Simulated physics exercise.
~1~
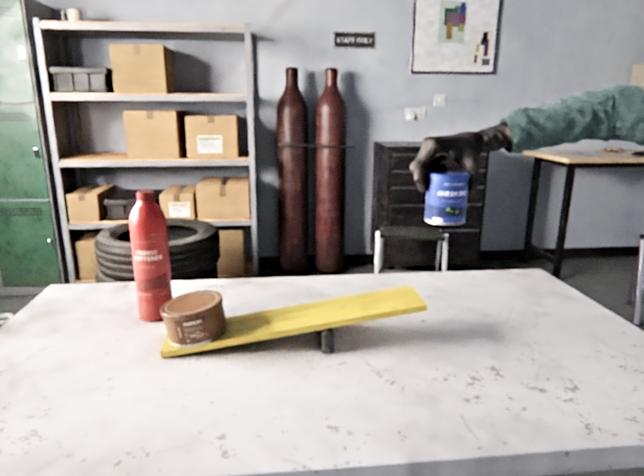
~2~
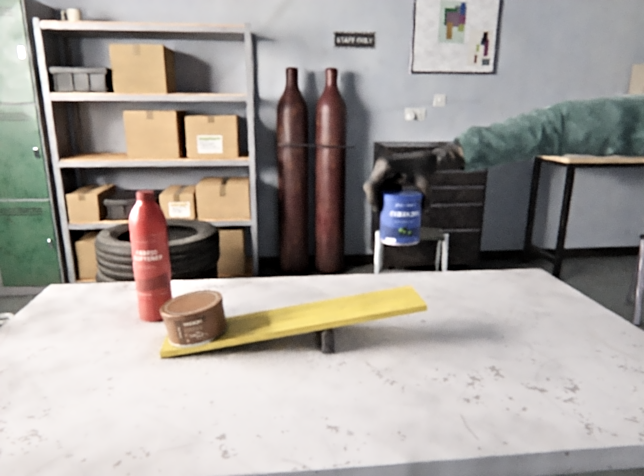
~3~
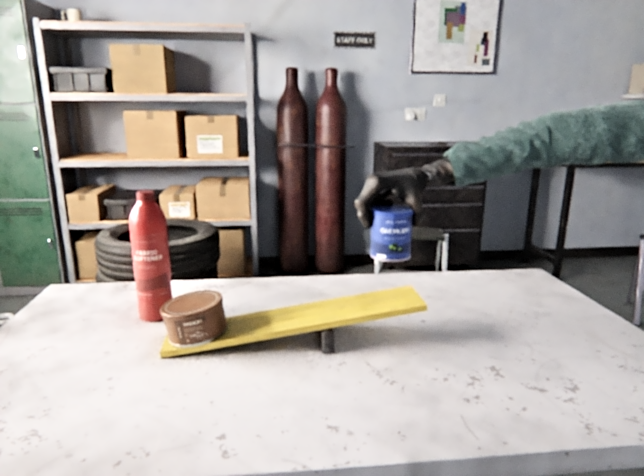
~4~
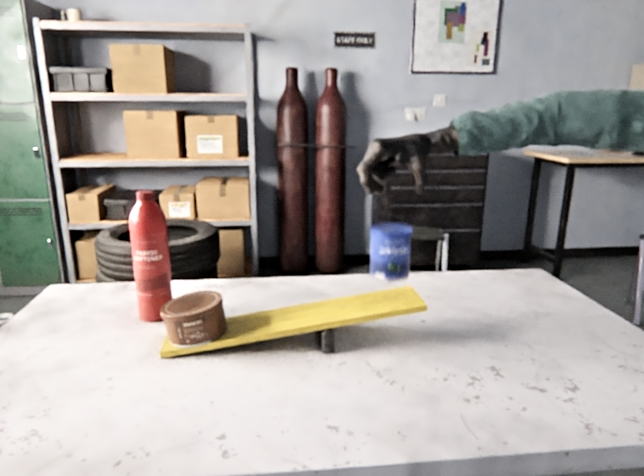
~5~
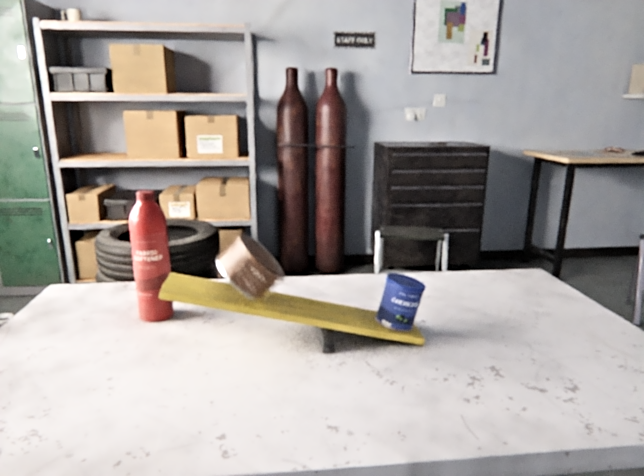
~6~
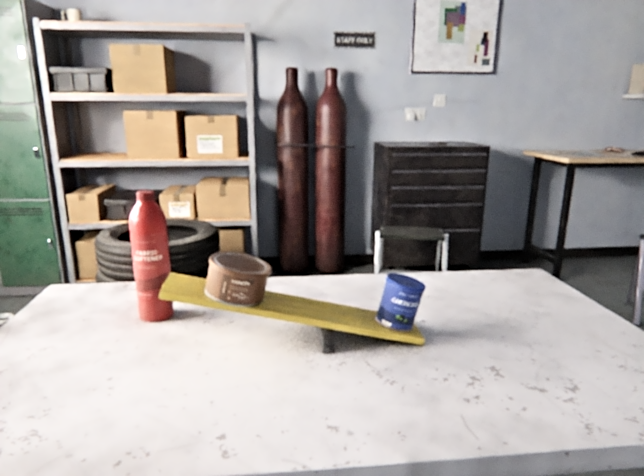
In a storeroom, a gloved hand moves a blue tin left and drops it onto the raised right end of a yellow plank, which tips, tossing up a brown tub that settles back on the plank, with the tin resting at the lowered end beyond a still red bottle.
